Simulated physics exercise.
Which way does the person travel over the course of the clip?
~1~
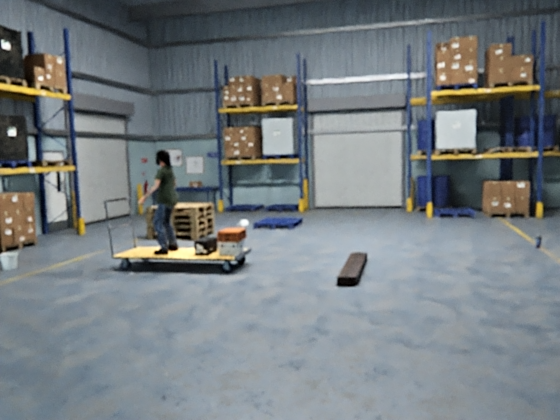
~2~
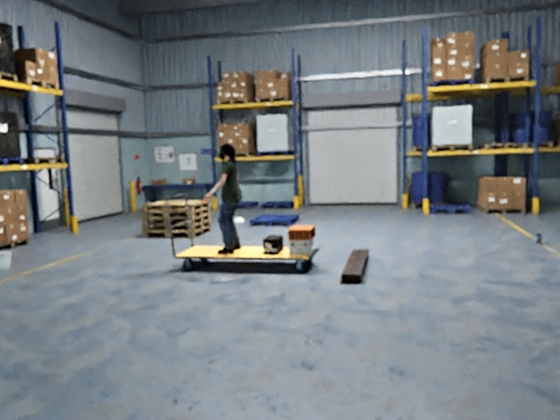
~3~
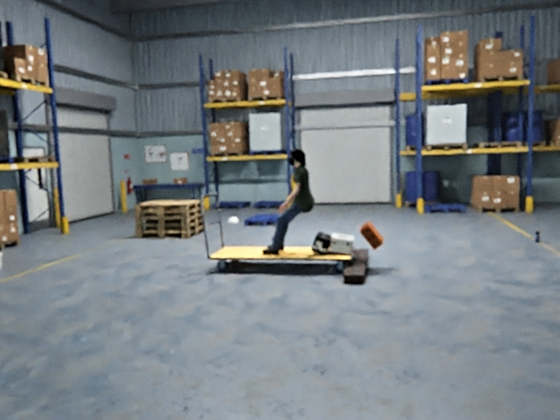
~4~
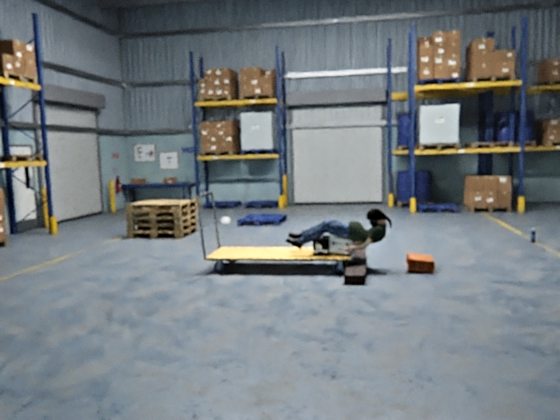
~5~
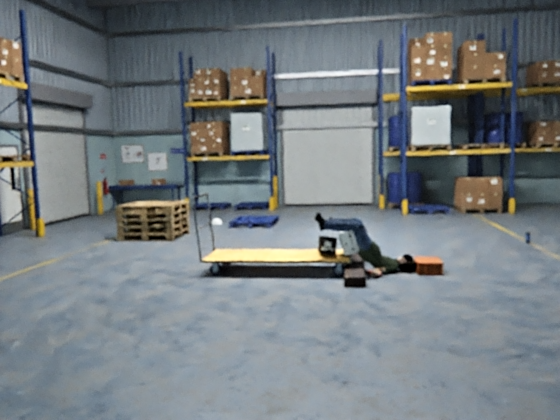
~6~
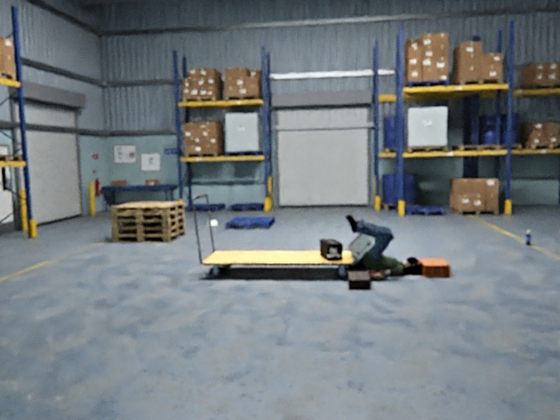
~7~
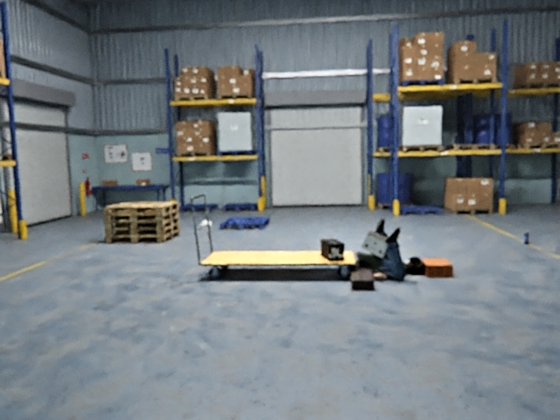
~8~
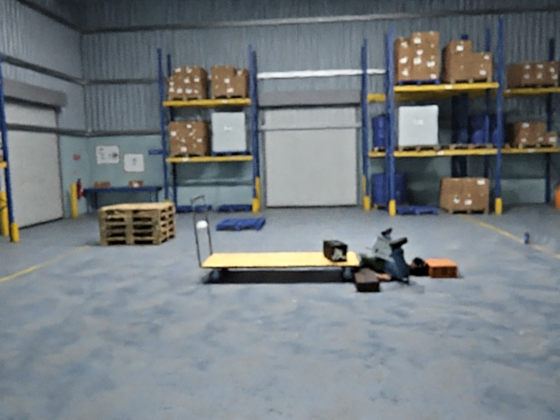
The person moves to the right, first riding on the trolley and then falling off its front end.
